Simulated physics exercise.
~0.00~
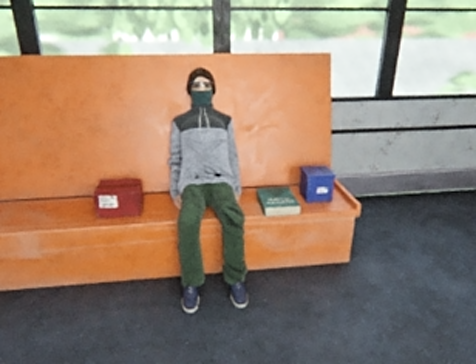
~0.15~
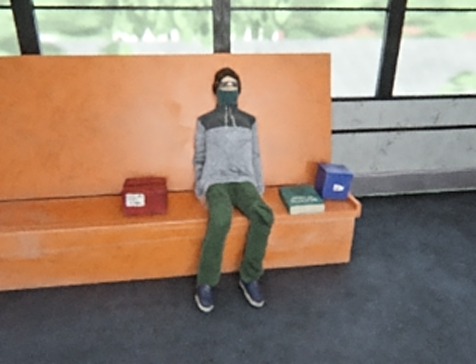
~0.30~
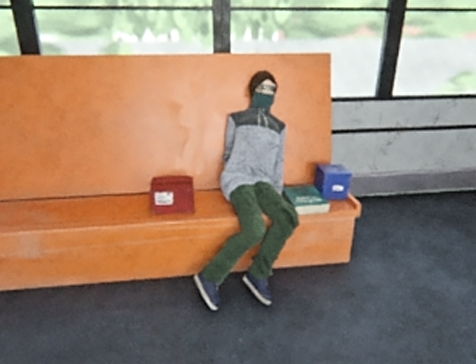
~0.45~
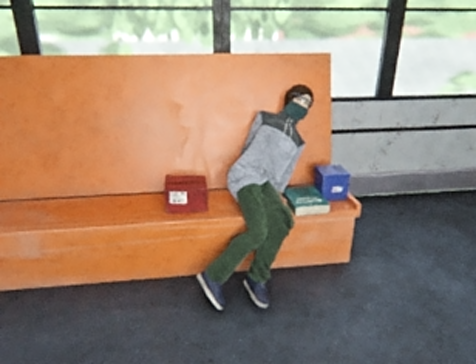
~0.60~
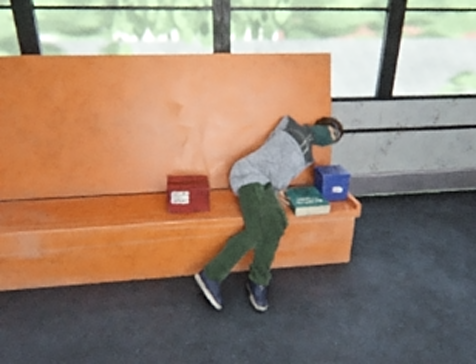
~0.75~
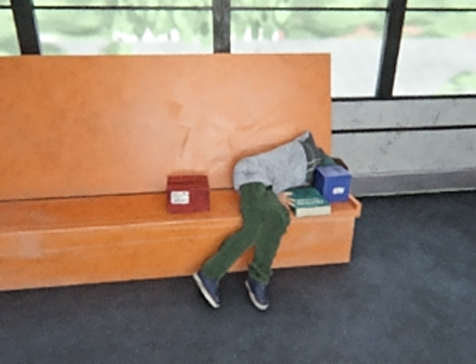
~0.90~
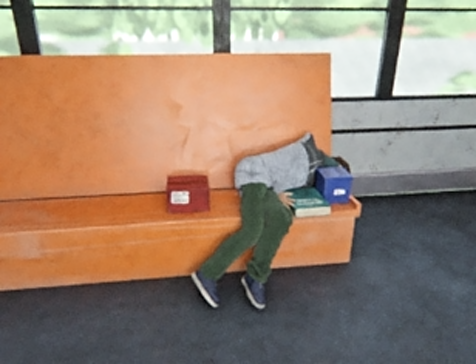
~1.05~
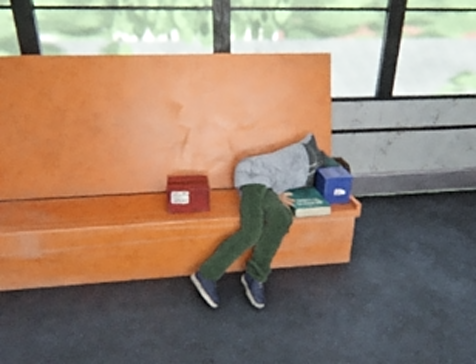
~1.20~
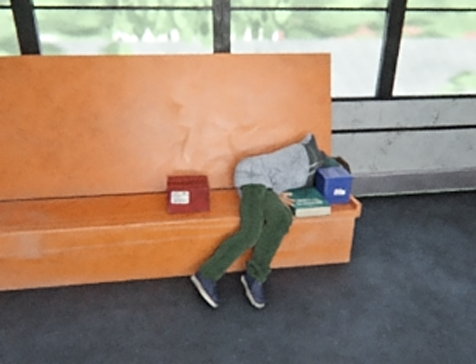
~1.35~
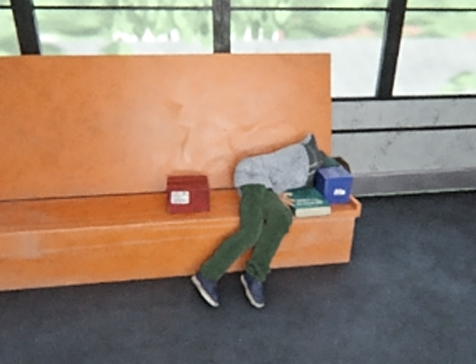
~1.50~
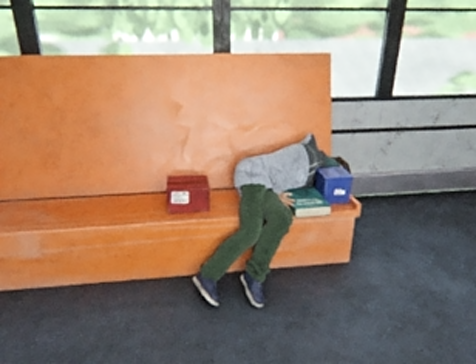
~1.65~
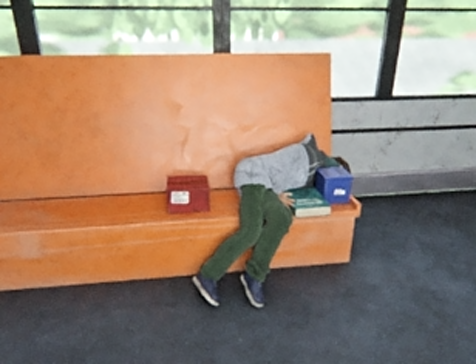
A seated person slides right, slumps over beside the blue tub, and stays folded there.
